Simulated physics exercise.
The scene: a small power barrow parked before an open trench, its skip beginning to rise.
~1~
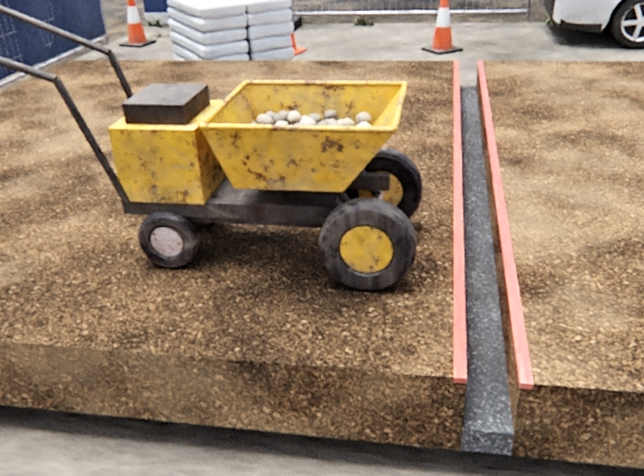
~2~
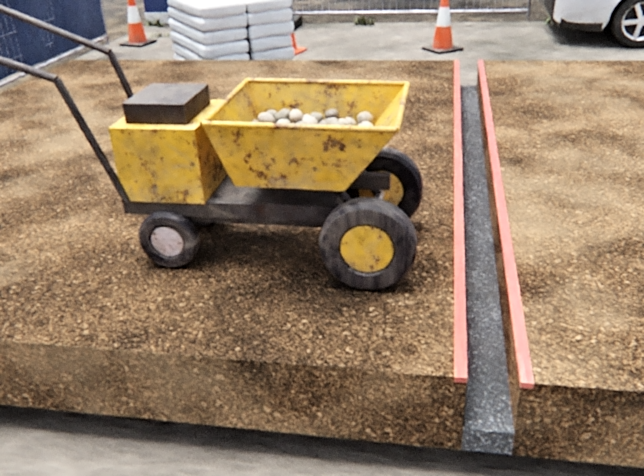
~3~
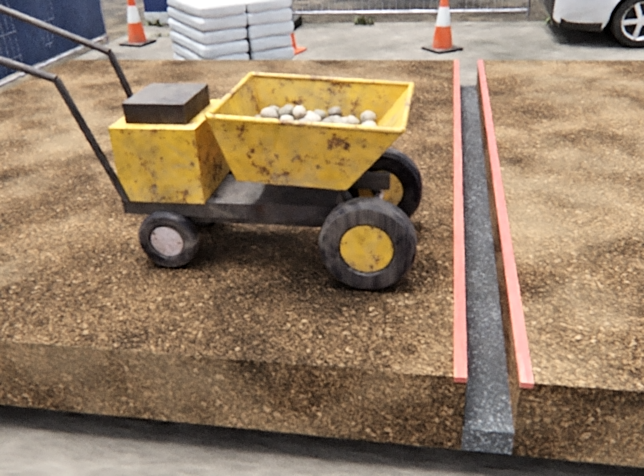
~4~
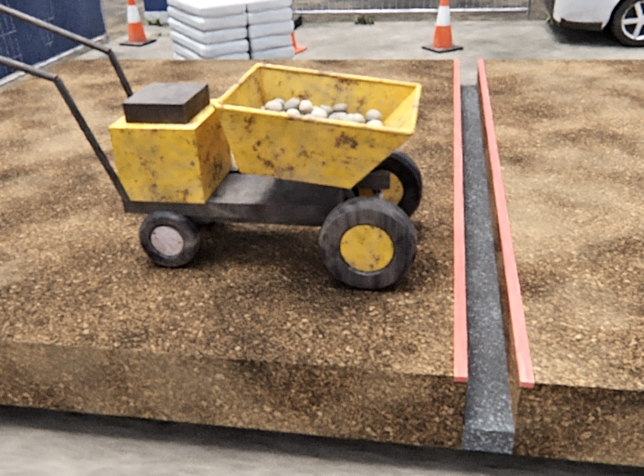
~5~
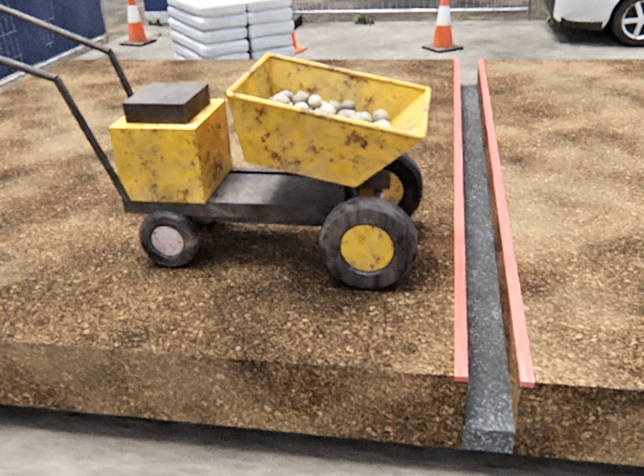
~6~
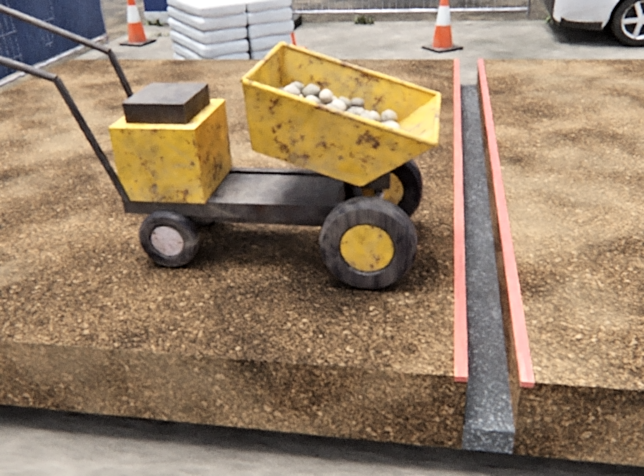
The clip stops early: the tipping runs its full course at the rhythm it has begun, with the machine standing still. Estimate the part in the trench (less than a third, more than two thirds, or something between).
In the trench: Less than a third.
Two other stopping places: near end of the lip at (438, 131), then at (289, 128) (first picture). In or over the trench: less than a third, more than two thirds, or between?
One: Below one third. Two: One to two thirds.
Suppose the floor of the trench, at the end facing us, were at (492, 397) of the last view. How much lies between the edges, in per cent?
It comes to 10 per cent or so.
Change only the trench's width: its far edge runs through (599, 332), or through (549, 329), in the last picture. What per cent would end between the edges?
The first gives 100 %, the second 40 %.
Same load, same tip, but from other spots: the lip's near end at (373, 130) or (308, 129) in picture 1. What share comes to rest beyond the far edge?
About 70 and 10 per cent.
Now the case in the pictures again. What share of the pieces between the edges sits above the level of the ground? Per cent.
Roughly 0 in a hundred.
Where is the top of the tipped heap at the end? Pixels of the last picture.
At about (544, 238).
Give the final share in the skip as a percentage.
Near 0 %.
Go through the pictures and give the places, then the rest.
Lip of the skip (394, 130), level; top of the load (307, 127), river pebbles; first edge of the trench (460, 325); far edge (519, 329), the trench under half as wide as the skip, and about as deep as wide, in the first picture.
Lip of the skip (396, 130), level; top of the load (302, 130), in the second picture.
Lip of the skip (402, 132), tipped barely; top of the load (287, 122), in the third picture.
Lip of the skip (411, 134), tipped a little; top of the load (293, 116), in the fourth picture.
Lip of the skip (423, 138), tipped a little; top of the load (302, 119), in the fifth picture.
Lip of the skip (435, 144), tipped clearly; top of the load (290, 106); first edge of the trench (461, 323); far edge (520, 327), in the sixth picture.
Just after the last frame, skip tipped steeply; every one in the skip.
A moment on, skip tipped right over; the larger part in the skip; just a few in or heaped over the trench; about a tenth beyond it; just a few falling.
Further on, skip tipped right over; about a tenth in the skip; just a few in or heaped over the trench; the larger part beyond it.
When it is over, skip tipped right over; about a tenth in or heaped over the trench; the larger part beyond it.
